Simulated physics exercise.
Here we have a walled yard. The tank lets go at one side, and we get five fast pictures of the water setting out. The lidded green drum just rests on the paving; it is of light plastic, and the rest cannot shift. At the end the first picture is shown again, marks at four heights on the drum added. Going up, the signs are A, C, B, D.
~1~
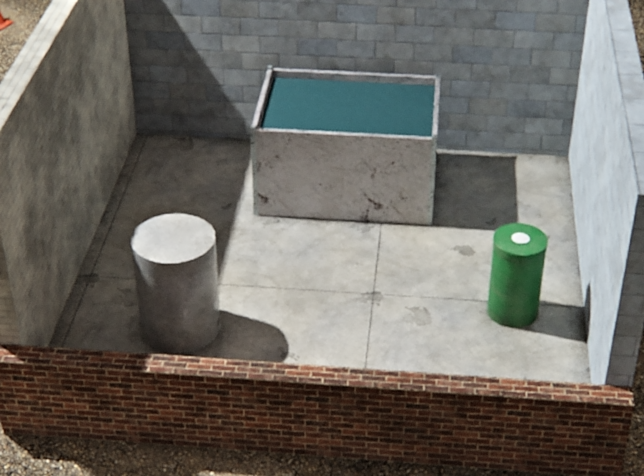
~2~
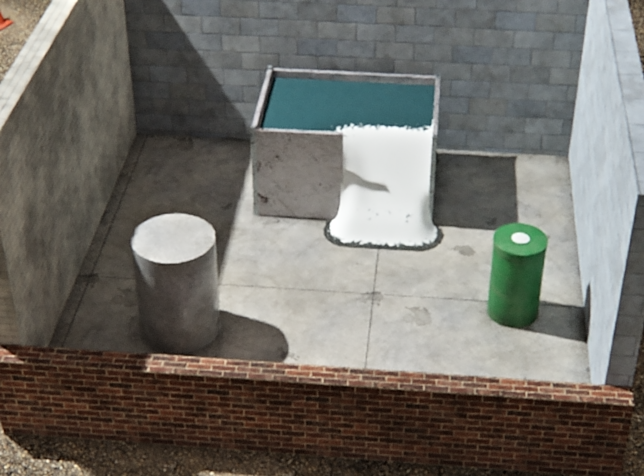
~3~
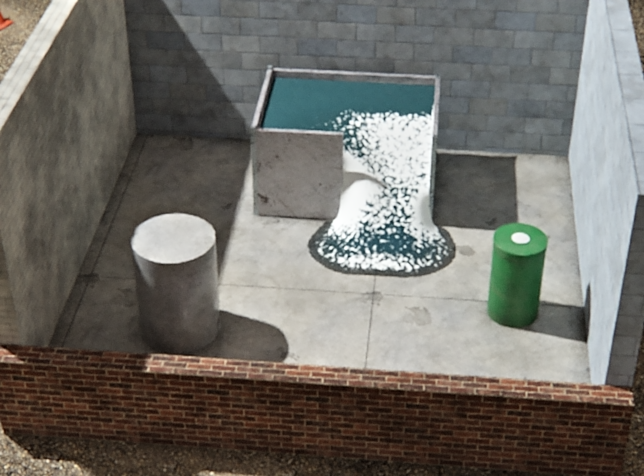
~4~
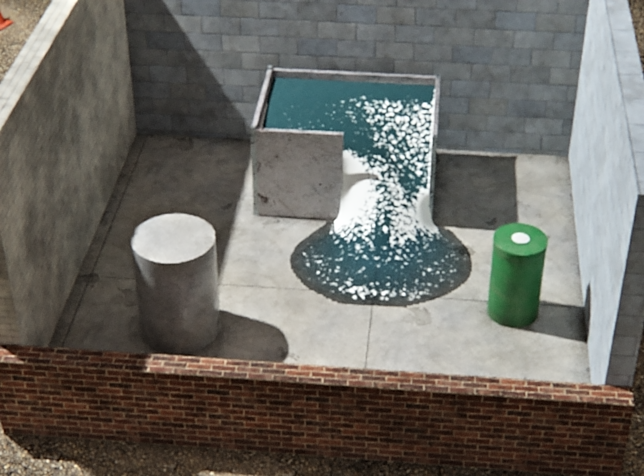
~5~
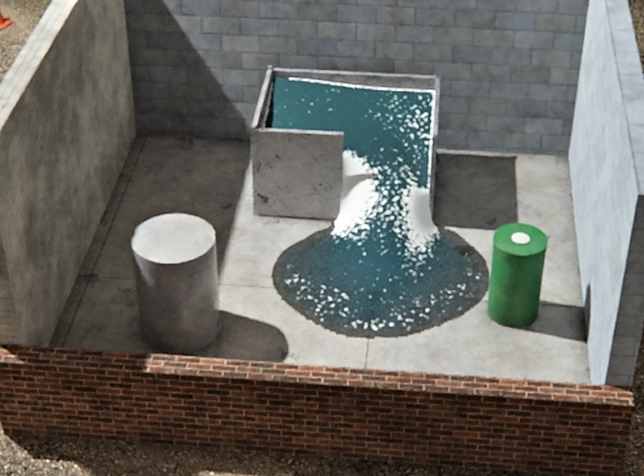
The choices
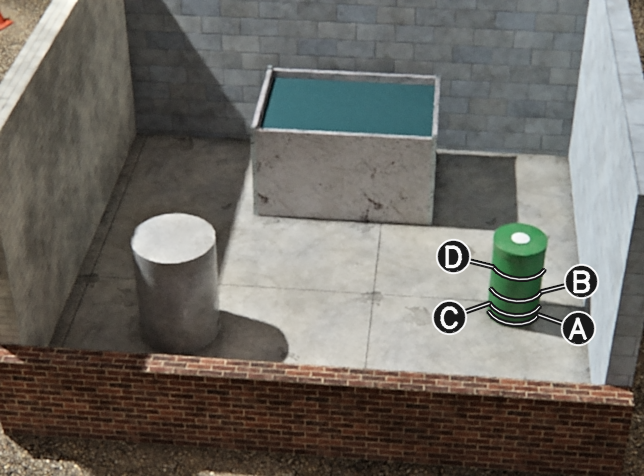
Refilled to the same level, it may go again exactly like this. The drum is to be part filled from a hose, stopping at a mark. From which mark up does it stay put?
Mark D.
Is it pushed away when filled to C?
Yes, it does.
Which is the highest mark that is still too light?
Here it is mark B.
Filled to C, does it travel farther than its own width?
Yes, it does.
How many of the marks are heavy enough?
One of the four.
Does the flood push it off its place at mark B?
Yes, that goes wrong.
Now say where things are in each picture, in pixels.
In the first picture, lid of the green drum at (521, 239); tank full, its middle at (349, 108).
In the second picture, 2 % of the ground wet, in view closest to the drum at (394, 243).
In the third picture, 6 % of the ground wet, in view closest to the drum at (447, 258).
In the fourth picture, 10 % of the ground wet, in view closest to the drum at (446, 288).
In the fifth picture, lid of the green drum at (521, 239); 15 % of the ground wet, in view closest to the drum at (471, 296).
On the marked copy, A at (513, 324); B at (516, 301); C at (514, 315); D at (519, 279); from the bottom up A, C, B, D.
For mark A, it is pushed about 6 times its own width away.
For mark B, it is pushed about its own width away.
For mark C, it is pushed about 3 times its own width away.
For mark D, it does not move.
